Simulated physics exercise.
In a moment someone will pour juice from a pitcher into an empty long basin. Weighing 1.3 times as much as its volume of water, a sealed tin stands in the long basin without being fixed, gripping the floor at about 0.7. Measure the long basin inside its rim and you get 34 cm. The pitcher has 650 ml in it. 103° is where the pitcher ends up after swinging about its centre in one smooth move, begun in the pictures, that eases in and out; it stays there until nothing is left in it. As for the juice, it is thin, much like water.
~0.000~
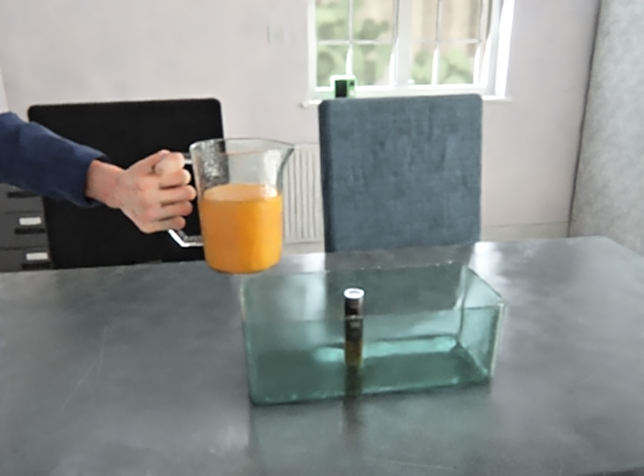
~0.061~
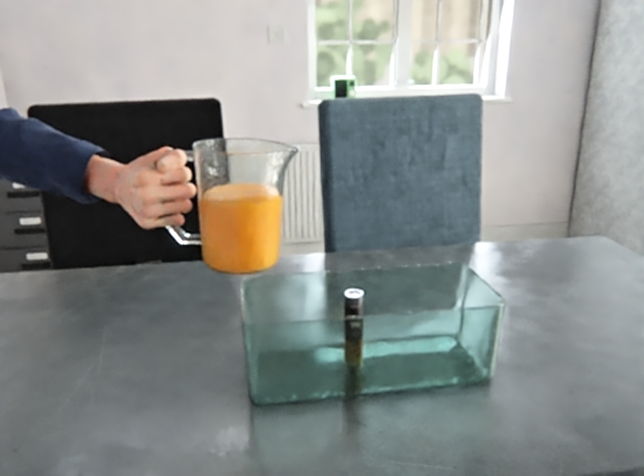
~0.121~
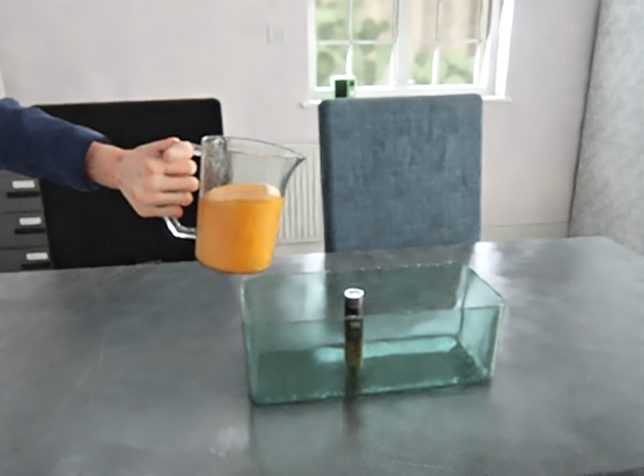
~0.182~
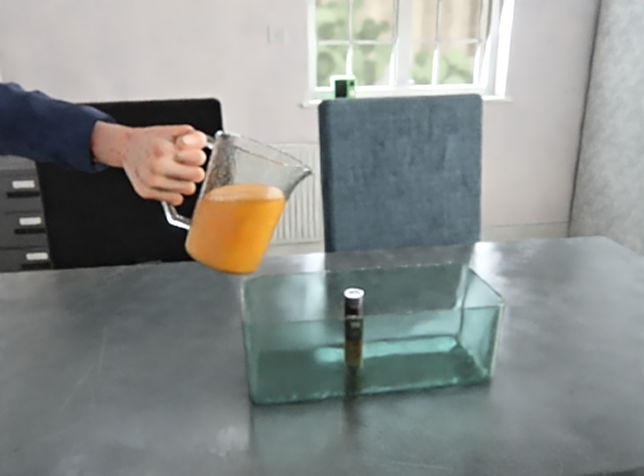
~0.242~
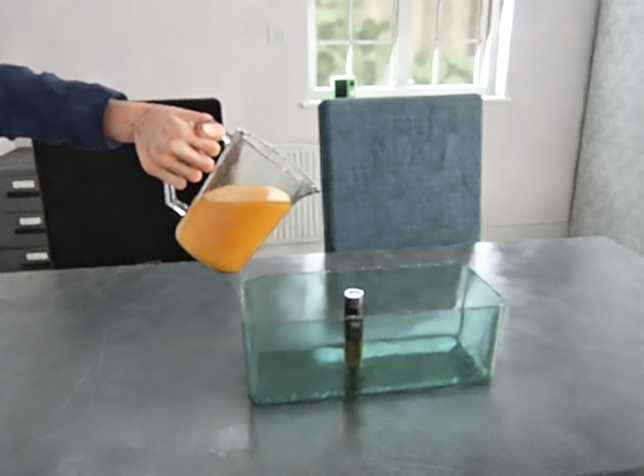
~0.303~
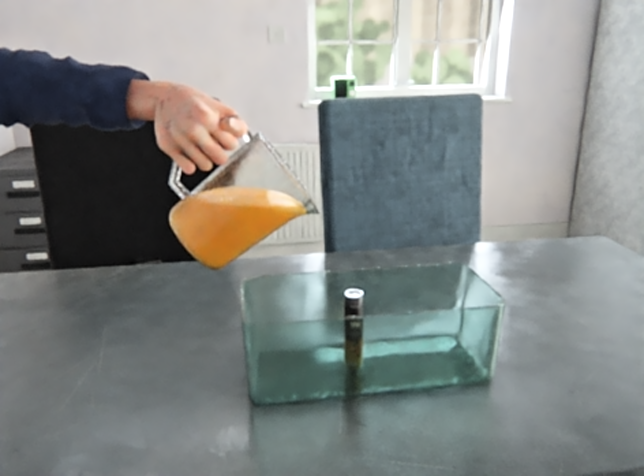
A hand holding a glass pitcher of orange juice tilted it steadily to the right, beside a long glass basin with a small dark tin standing in it, until the juice reached the pouring edge.
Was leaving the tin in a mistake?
My bet is it capsizes.
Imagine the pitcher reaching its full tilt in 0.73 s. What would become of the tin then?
After the tilt, the tin has tipped over.
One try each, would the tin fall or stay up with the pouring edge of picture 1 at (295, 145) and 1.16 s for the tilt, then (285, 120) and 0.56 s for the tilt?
Try 1: Tipped over; try 2: Tipped over.
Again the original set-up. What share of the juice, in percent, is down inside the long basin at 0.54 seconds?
I'd estimate some 14 percent of the liquid.
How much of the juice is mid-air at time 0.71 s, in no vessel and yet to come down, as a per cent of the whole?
Near 16 percent.
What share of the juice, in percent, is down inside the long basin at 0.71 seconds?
Some 62 per cent.
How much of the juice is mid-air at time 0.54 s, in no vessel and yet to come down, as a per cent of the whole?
Roughly 20 percent.
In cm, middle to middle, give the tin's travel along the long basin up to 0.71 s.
Measured centre to centre, about 4 cm.
Then, 0.54 s in, the tilt is 101° and 66 per cent is still to pour; the tin stands where it began.
Then, 0.71 s in, the tilt is 103° and 22 per cent is still to pour; the tin stands 4 cm from where it began.
Then, 0.89 s in, the tilt is 103° and 6 per cent is still to pour; the tin lies on its side.
Then, 1.09 s in, the tilt is 103° and 1 per cent is still to pour; the tin lies on its side.
Finally, the tin lies on its side.
